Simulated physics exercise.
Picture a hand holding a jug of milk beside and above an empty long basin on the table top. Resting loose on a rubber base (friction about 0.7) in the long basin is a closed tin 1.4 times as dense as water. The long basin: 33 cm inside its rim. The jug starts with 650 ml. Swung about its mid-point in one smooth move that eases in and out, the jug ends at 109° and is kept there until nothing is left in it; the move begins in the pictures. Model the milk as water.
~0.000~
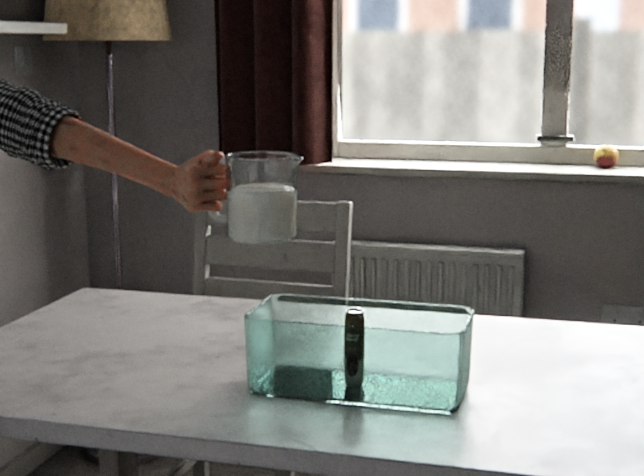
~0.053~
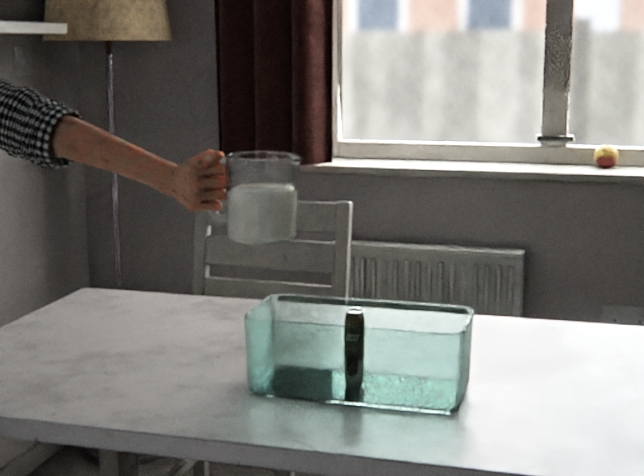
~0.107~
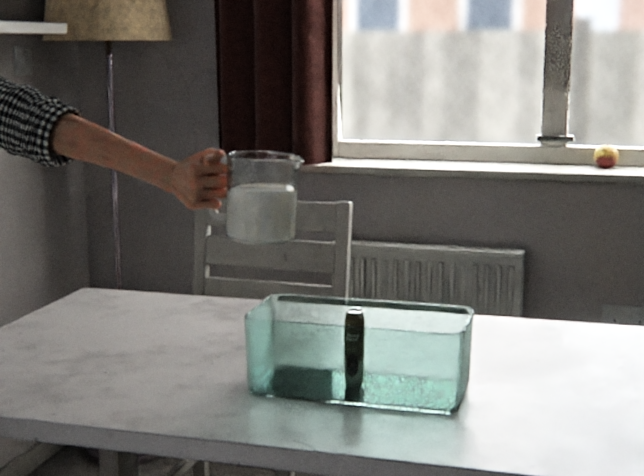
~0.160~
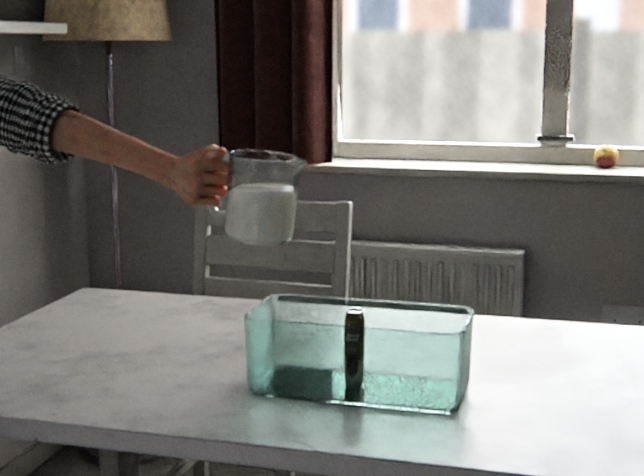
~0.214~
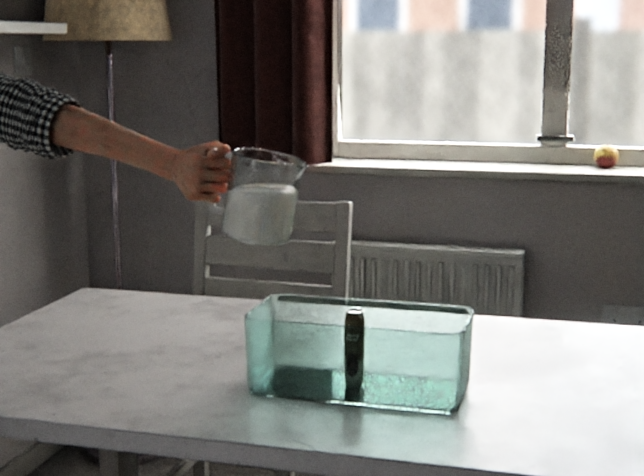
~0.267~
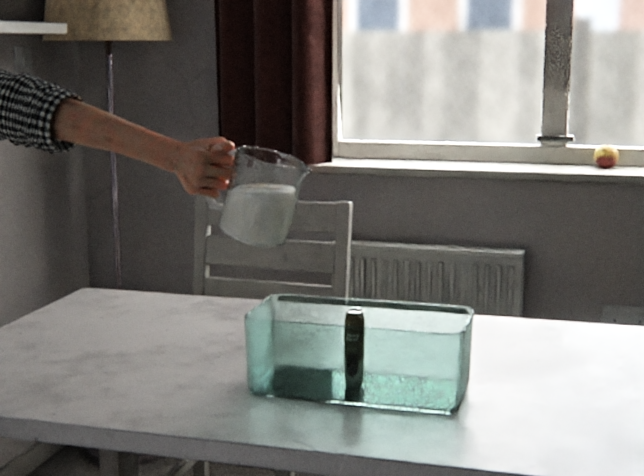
A hand and forearm in a dark checked sleeve reach in from the left, holding a clear jug of whitish liquid above a pale table, in a grey room seen from slightly above. On the table sits a long, greenish glass basin with a dark upright tin at its middle, before a white chair, radiator, dark red curtain and bright window. The hand slowly tilts the jug slightly rightward, while the camera stays still.
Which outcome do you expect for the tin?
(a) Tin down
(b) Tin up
a, tin down.
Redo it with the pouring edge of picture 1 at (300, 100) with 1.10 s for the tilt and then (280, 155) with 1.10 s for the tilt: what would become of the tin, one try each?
In the first try it remains standing; in the second it remains standing.
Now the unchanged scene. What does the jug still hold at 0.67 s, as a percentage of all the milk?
92 %.
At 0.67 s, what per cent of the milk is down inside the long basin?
The basin holds roughly 0 in a hundred parts at that moment.
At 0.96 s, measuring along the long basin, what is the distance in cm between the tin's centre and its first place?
Around 0 centimetres.
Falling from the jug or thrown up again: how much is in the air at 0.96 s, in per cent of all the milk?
Around 30 percent of the liquid.
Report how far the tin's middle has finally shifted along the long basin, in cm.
The middle of the tin ends some 8.0 cm along the basin.
Then, 0.67 s in, the tilt is 72° and 92 per cent is still to pour; the tin stands where it began.
Then, 0.96 s in, the tilt is 105° and 31 per cent is still to pour; the tin stands where it began.
Then, 1.27 s in, the tilt is 109° and 2 per cent is still to pour; the tin leans 40°.
Then, 1.60 s in, the tilt is 109° and 0 per cent is still to pour; the tin lies on its side.
Finally, the tin lies on its side.
